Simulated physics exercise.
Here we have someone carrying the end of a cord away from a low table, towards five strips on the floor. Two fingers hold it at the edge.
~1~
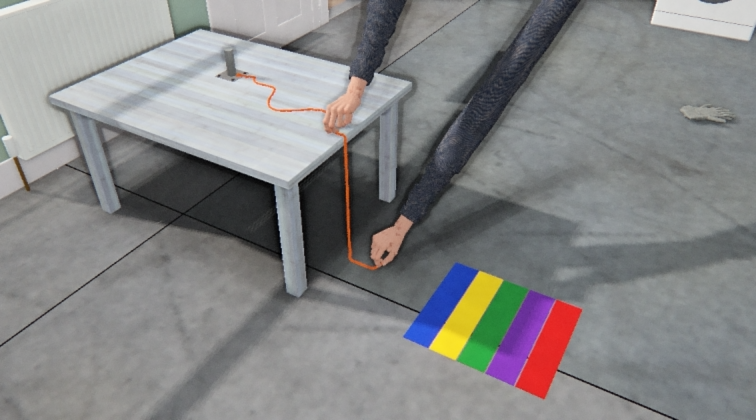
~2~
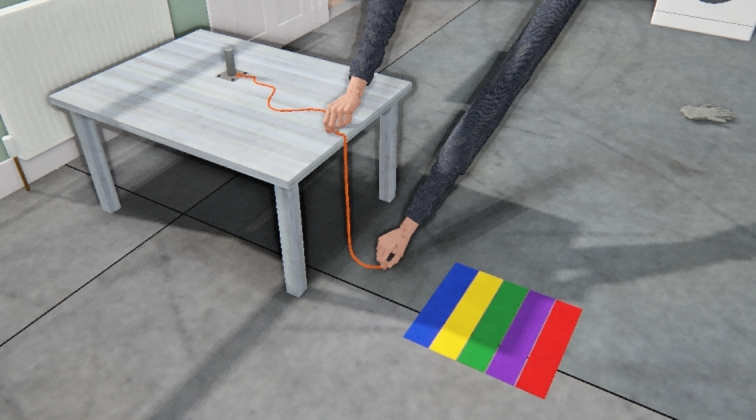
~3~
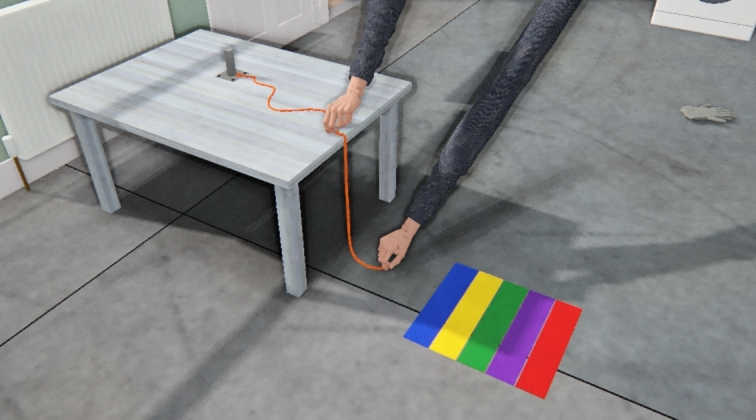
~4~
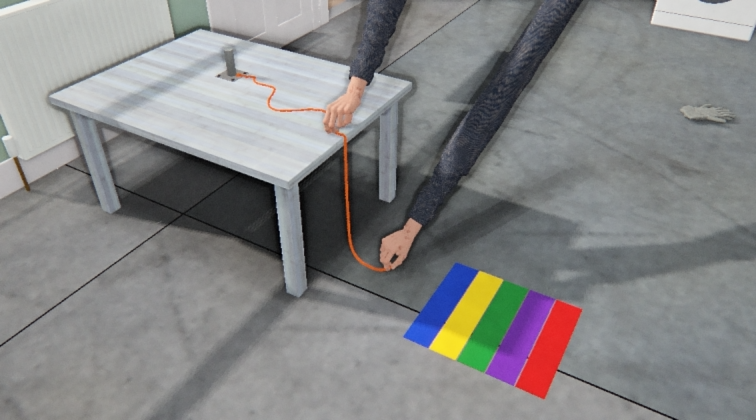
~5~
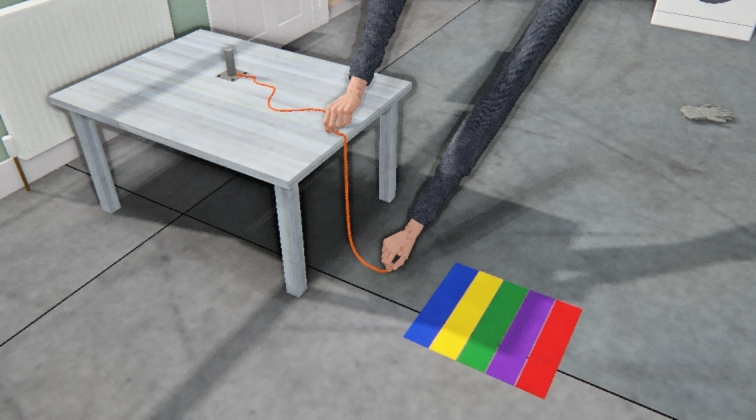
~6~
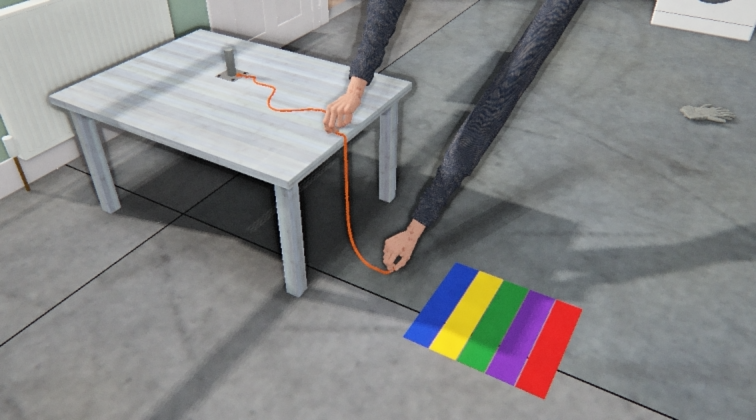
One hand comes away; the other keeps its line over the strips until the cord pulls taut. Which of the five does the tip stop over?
The end stops over the purple strip.
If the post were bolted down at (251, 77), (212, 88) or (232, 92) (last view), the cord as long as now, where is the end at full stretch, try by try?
Try by try, around (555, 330), (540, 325) and (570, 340).
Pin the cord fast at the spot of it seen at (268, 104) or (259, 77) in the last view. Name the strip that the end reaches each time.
It would be green; purple.
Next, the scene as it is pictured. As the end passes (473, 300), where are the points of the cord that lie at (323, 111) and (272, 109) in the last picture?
They go to (346, 126) and to (307, 109).
Soon after, end near (473, 300); over yellow.
After that, end near (509, 315); over green.
At the stop, end near (530, 323); over purple. It gets as far as the purple strip.
